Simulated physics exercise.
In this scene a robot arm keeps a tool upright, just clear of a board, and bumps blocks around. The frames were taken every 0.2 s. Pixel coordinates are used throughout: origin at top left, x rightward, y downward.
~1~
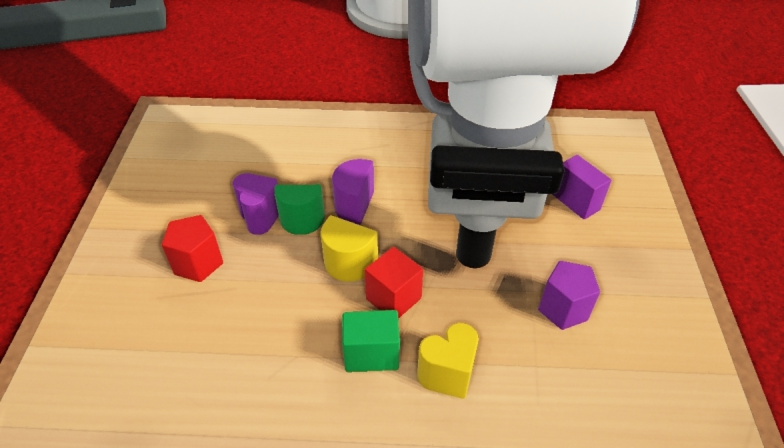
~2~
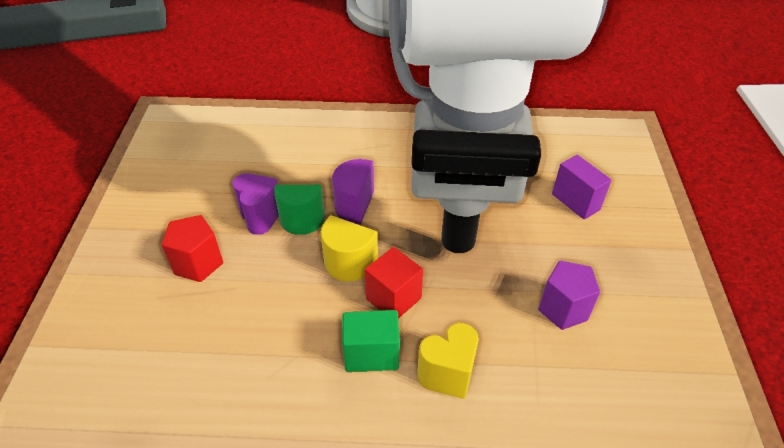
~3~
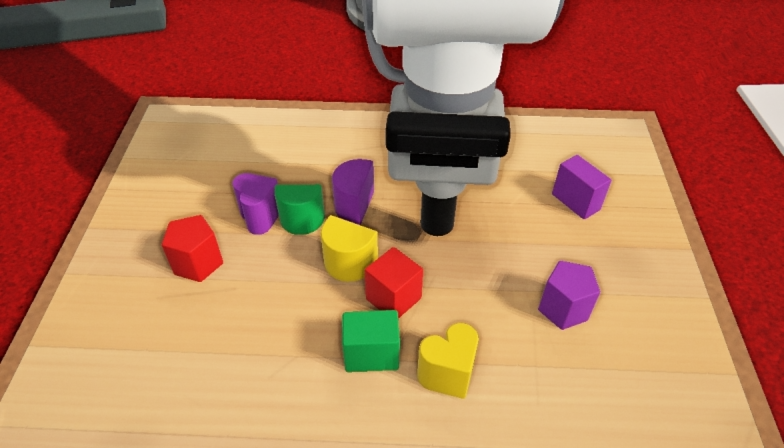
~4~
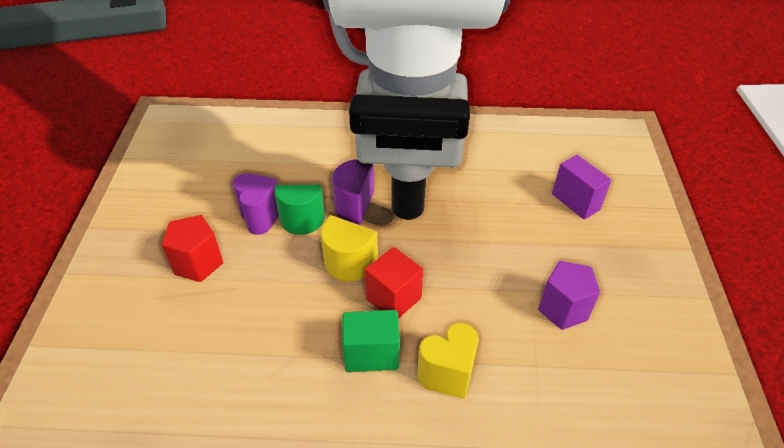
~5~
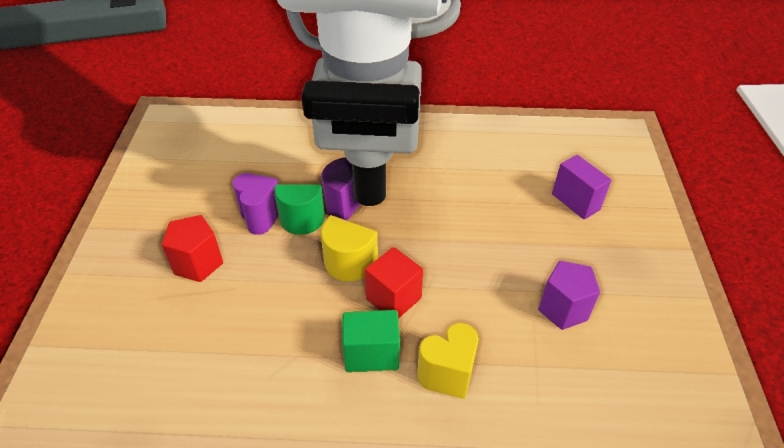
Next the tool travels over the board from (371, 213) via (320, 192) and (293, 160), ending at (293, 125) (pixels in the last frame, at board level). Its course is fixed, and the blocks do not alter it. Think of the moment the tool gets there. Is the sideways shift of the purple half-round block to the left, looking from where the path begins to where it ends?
It seems so.
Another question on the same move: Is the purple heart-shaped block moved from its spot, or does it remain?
It ends up on the same spot.
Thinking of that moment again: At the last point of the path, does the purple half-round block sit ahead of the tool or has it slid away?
It is no longer ahead.
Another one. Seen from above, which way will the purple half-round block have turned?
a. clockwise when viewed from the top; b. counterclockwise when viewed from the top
Correct choice: B.
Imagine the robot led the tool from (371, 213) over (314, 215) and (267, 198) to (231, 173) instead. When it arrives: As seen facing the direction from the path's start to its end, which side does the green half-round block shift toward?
It is pushed towards the left-hand side.
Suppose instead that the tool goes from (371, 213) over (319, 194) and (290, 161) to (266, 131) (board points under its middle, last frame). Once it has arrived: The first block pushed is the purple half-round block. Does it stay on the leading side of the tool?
The block stays ahead.
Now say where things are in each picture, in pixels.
In the first picture, tip of the tool (473, 255), middles of tops, purple heart-shaped block (253, 187), green half-round block (297, 192), purple half-round block (352, 174).
In the second picture, tool (458, 241), nothing pushed.
In the third picture, tool (437, 224), nothing pushed.
In the fourth picture, tool (408, 208), nothing pushed.
In the fifth picture, tool (370, 195), purple heart-shaped block (253, 187), green half-round block (297, 192), purple half-round block (343, 172).
The first path, step by step. One third of the way, tool (317, 174); purple half-round block (296, 147), turned 15° clockwise.
Two thirds of the way, tool (290, 141); purple half-round block (264, 120).
At the end, tool (290, 107); purple heart-shaped block unmoved; green half-round block unmoved; purple half-round block (257, 113), turned 30° anticlockwise.
